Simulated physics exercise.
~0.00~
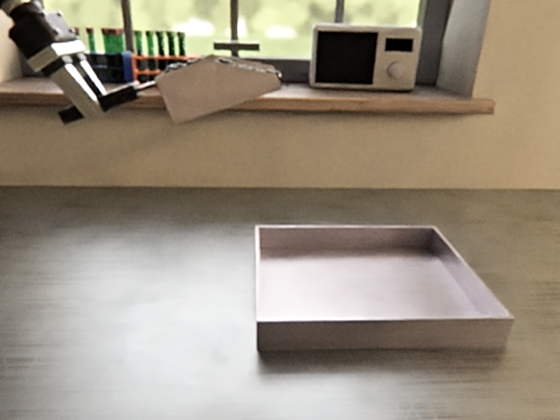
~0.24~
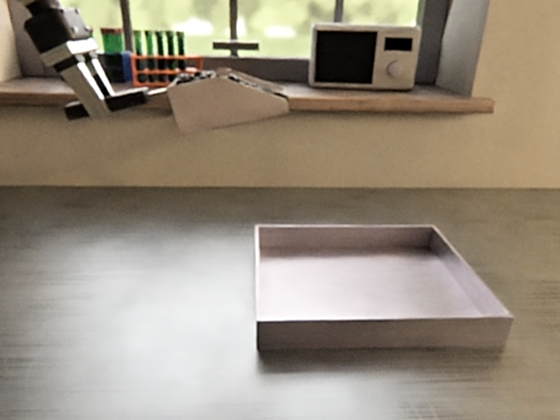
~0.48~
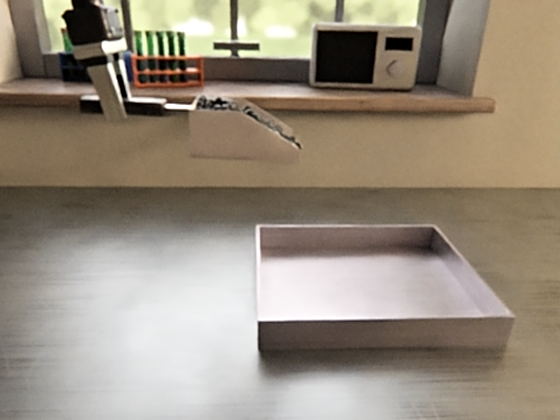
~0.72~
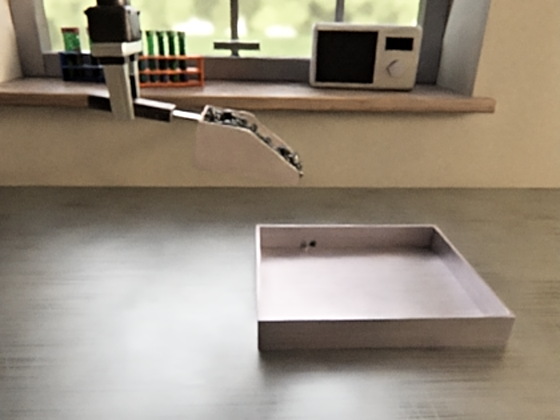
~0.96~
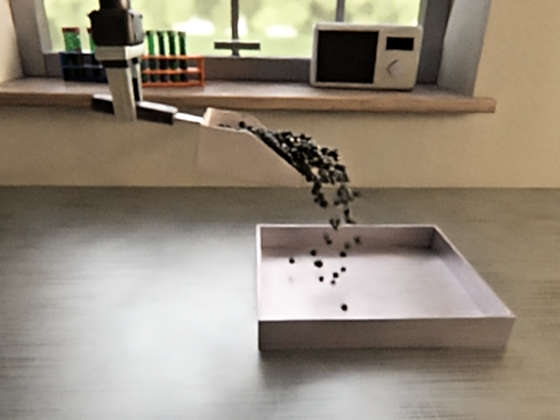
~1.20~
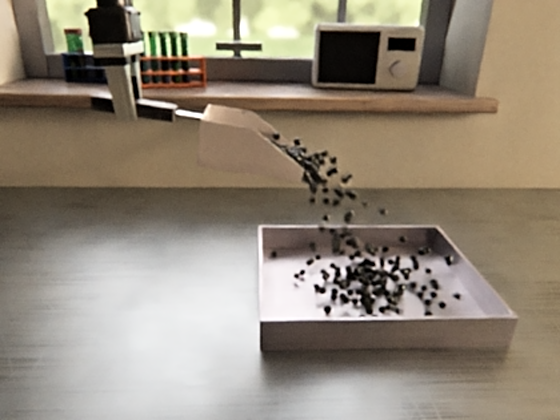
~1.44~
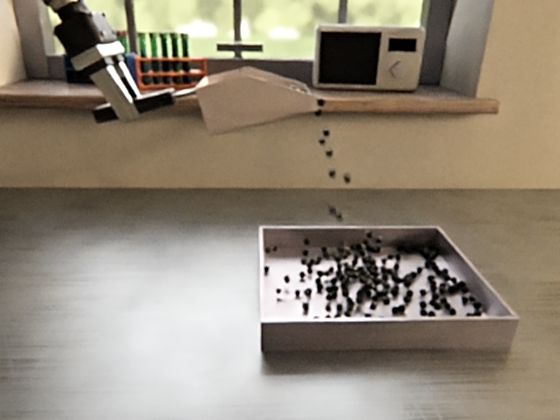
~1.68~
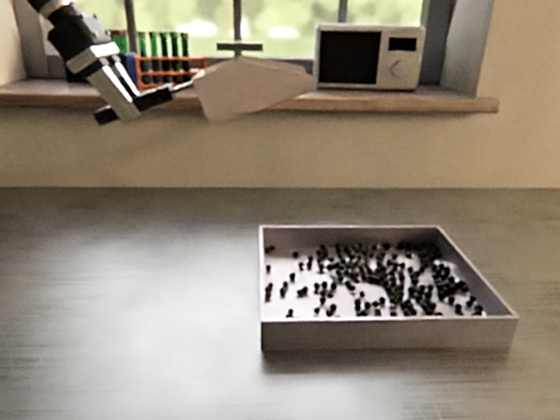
On a table by a window, a robot arm tips dark beads from a scoop into a tray, then raises it.
